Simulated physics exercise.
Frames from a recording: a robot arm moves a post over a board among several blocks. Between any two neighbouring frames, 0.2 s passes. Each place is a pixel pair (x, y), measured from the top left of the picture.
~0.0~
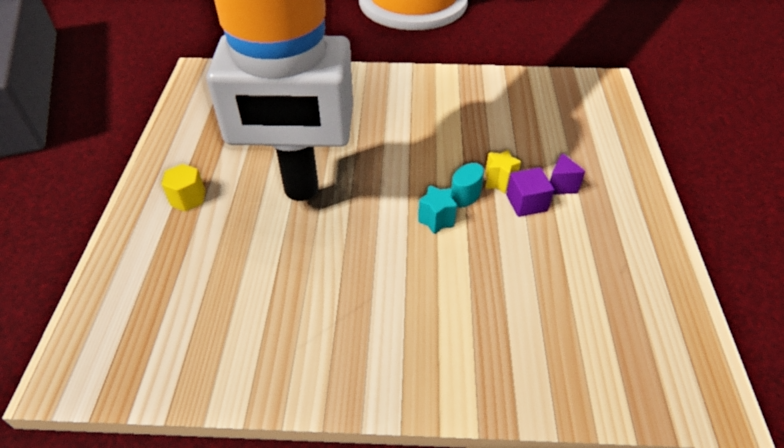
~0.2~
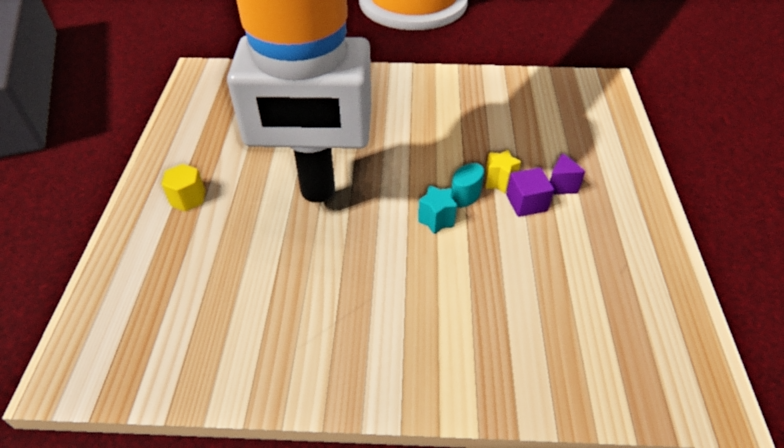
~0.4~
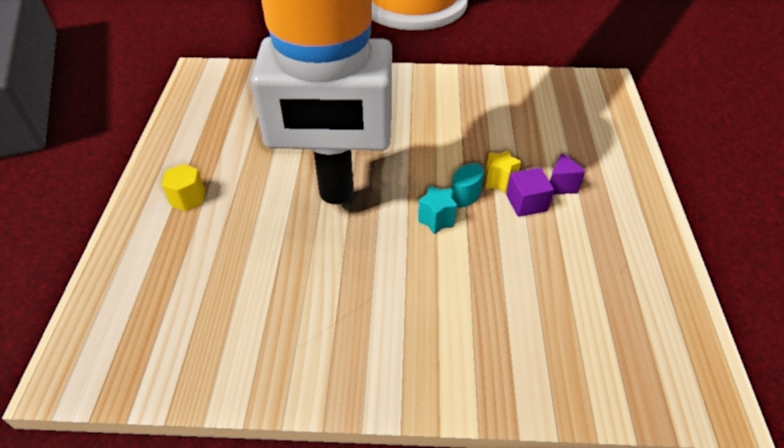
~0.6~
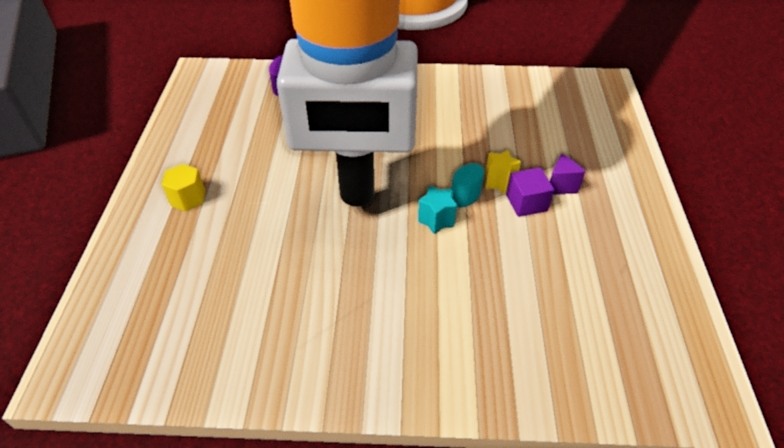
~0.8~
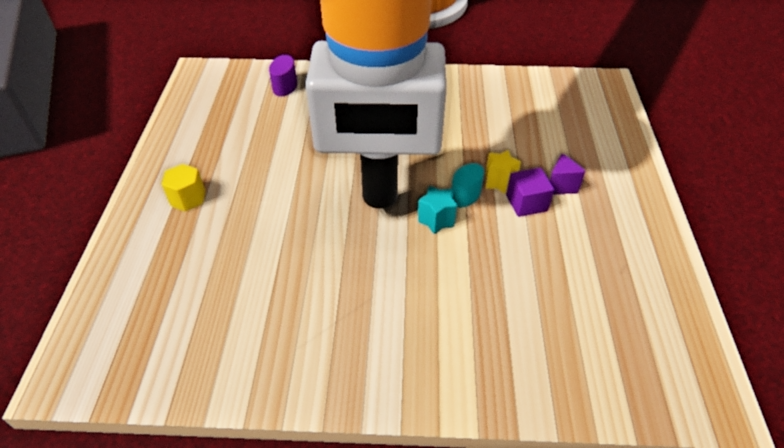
The clip opens with a robot arm holding a black post over a striped wooden board, a yellow block to its left and a turquoise, yellow and purple cluster to its right. The arm slides steadily right toward the turquoise star, uncovering a purple block behind it, while the blocks stay still.
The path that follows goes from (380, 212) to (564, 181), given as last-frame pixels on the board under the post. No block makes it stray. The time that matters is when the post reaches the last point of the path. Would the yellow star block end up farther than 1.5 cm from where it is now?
Yes, that is what happens.
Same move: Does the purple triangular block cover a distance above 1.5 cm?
Yes
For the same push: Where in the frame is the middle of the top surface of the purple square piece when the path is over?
Its top face will be centred at roughly (572, 185).
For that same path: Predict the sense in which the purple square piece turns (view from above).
Seen from above, its turn is clockwise.
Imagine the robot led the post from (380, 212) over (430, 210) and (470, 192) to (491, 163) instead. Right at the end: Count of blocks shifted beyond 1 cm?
Shifted over 1 cm: Three or more.
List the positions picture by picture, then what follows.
Post tip at (302, 190); block tops, turquoise star block at (439, 198); turquoise elliptical block at (469, 174); yellow star block at (504, 160); purple square piece at (532, 180); purple triangular block at (567, 165), in the first frame.
Post at (318, 192); blocks unchanged, in the second frame.
Post at (337, 194); blocks unchanged, in the third frame.
Post at (357, 196); blocks unchanged, in the fourth frame.
Post at (380, 198); turquoise star block at (439, 198); turquoise elliptical block at (469, 174); yellow star block at (504, 160); purple square piece at (532, 180); purple triangular block at (567, 165), in the fifth frame.
What follows on the original path. One third of the way, post at (445, 186); turquoise star block at (458, 201), turned 45° clockwise; turquoise elliptical block at (477, 172), turned 15° anticlockwise.
Two thirds of the way, post at (509, 176); turquoise star block at (461, 201), turned 60° clockwise; turquoise elliptical block at (533, 158), turned 85° anticlockwise; yellow star block at (534, 140); purple square piece at (558, 179), turned 70° clockwise; purple triangular block at (578, 167), turned 55° anticlockwise.
At the end, post at (568, 166); turquoise star block at (461, 201), turned 60° clockwise; turquoise elliptical block at (578, 140), turned 145° anticlockwise; yellow star block at (547, 131), turned 60° anticlockwise; purple square piece at (572, 185), turned 85° clockwise; purple triangular block at (599, 165).
